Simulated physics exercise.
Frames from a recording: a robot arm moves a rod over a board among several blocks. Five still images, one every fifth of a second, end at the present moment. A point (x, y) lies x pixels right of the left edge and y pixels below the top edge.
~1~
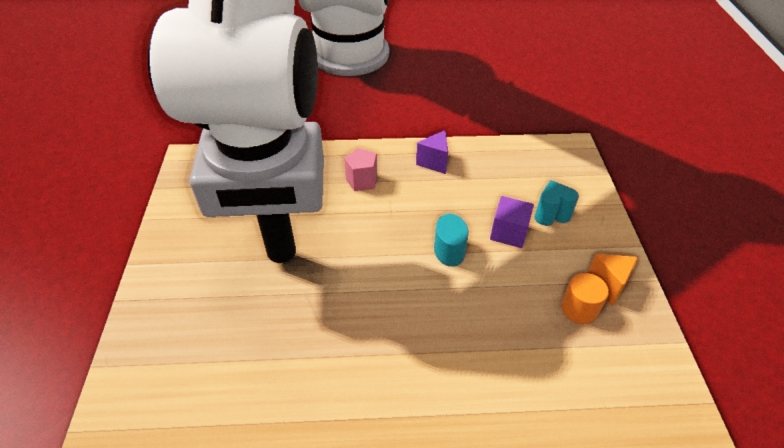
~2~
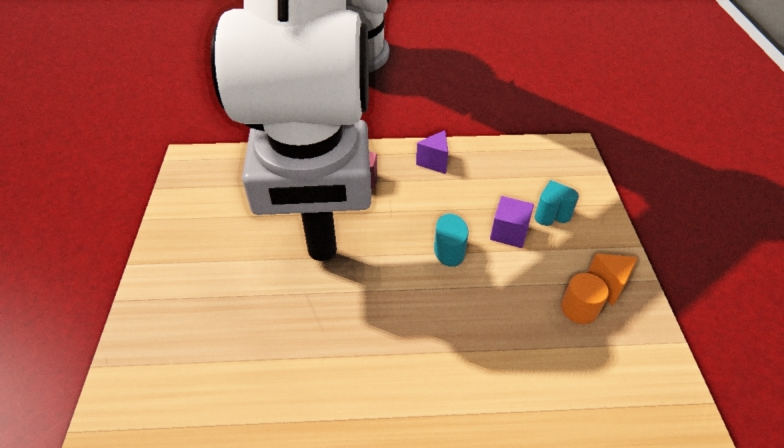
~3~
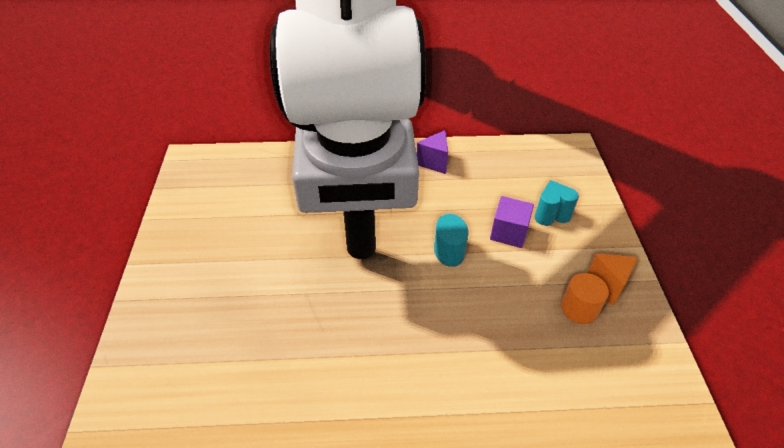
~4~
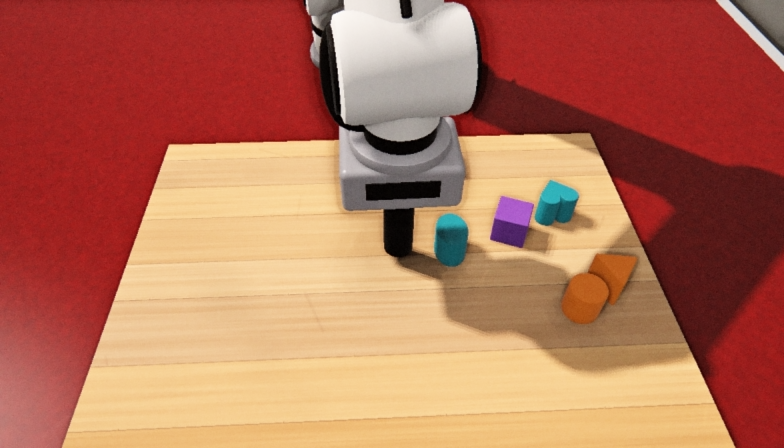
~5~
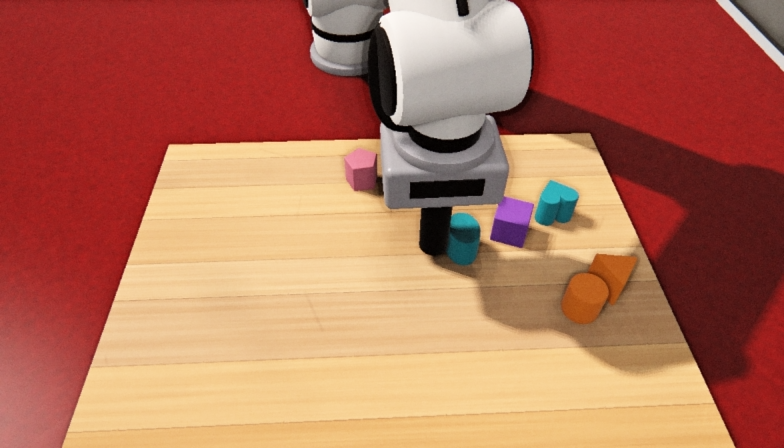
The clip shows a robot arm sliding a black rod rightward over a wooden board scattered with colored blocks, until the rod meets a turquoise block and nudges it slightly right, toward a purple block, while the other blocks stay put.
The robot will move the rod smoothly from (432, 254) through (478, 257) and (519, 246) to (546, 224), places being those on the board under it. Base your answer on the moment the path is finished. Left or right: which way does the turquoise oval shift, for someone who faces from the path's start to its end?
It is displaced to the left.
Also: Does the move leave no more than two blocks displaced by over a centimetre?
Short answer: No.
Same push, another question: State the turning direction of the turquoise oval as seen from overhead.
Looking down on the board, it turns counter-clockwise.
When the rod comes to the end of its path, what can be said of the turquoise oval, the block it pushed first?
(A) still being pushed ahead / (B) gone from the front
Correct choice: A.
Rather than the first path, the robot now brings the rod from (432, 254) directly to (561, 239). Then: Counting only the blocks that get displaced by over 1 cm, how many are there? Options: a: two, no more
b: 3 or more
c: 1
b: 3 or more.
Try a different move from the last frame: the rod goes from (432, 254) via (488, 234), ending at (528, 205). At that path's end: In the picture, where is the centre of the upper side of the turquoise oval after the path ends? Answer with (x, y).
Around pixel (519, 227).
On the path given first. One third of the way, rod (480, 248); turquoise oval (504, 220), turned 55° anticlockwise; purple four-sided block (526, 203), turned 20° clockwise.
Two thirds of the way, rod (522, 237); turquoise oval (538, 204), turned 85° anticlockwise; purple four-sided block (554, 184), turned 25° clockwise; turquoise heart (587, 173).
At the end, rod (549, 215); turquoise oval (567, 185), turned 75° anticlockwise; purple four-sided block (569, 164), turned 15° anticlockwise; turquoise heart (602, 157), turned 45° clockwise; orange triangle not moved.
